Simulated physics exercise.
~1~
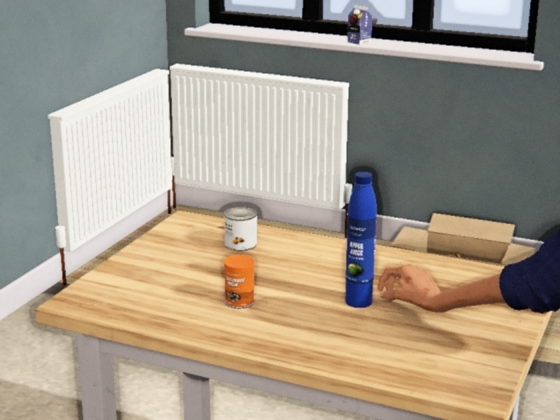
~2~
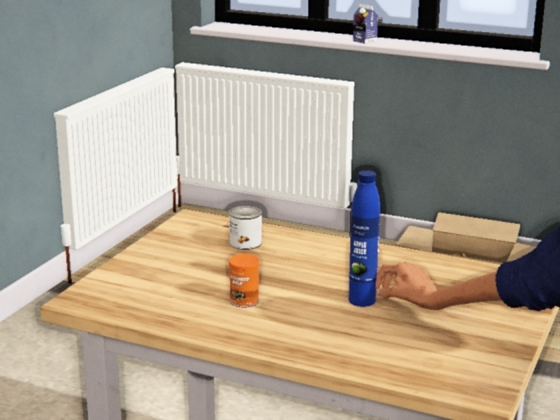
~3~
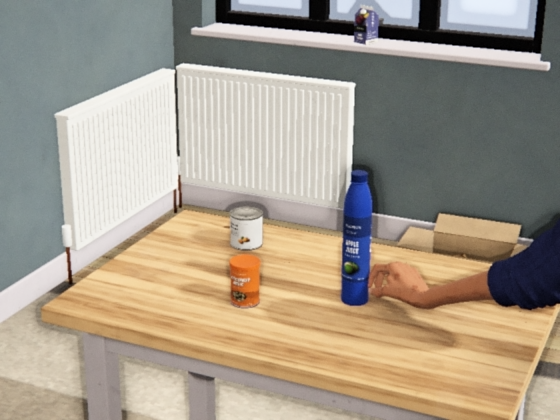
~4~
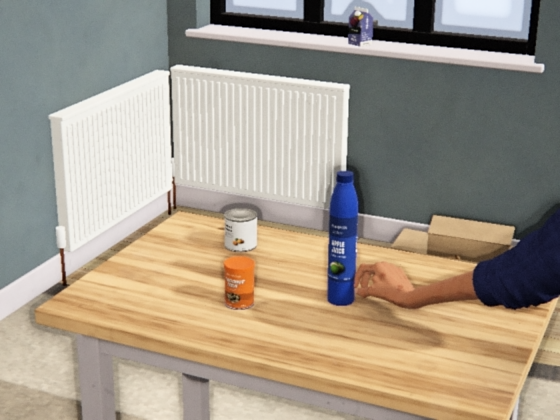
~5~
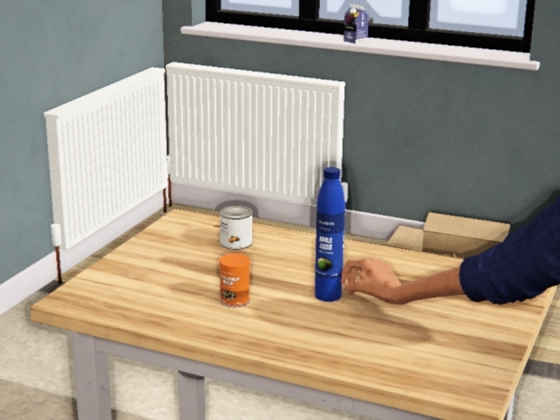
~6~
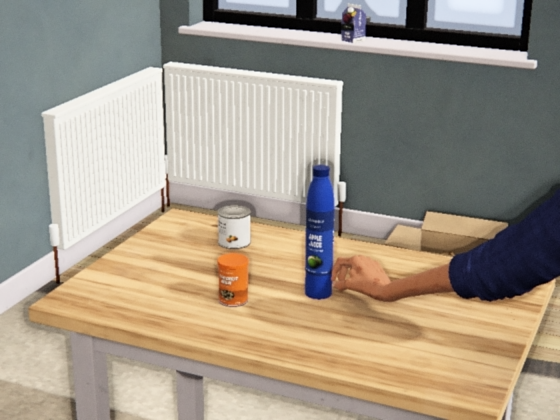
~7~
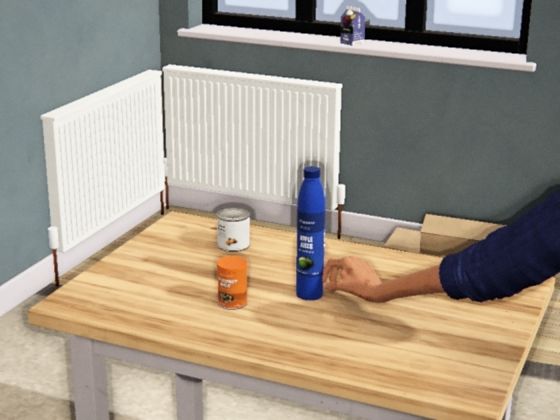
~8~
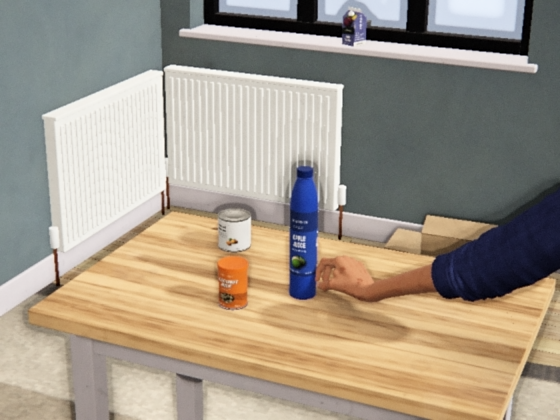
A hand reached in from the right and gently pushed a tall blue bottle leftward across a wooden table, the bottle sliding a short way toward an orange tin and a white tin, which stayed put, and it ended still standing upright near them.
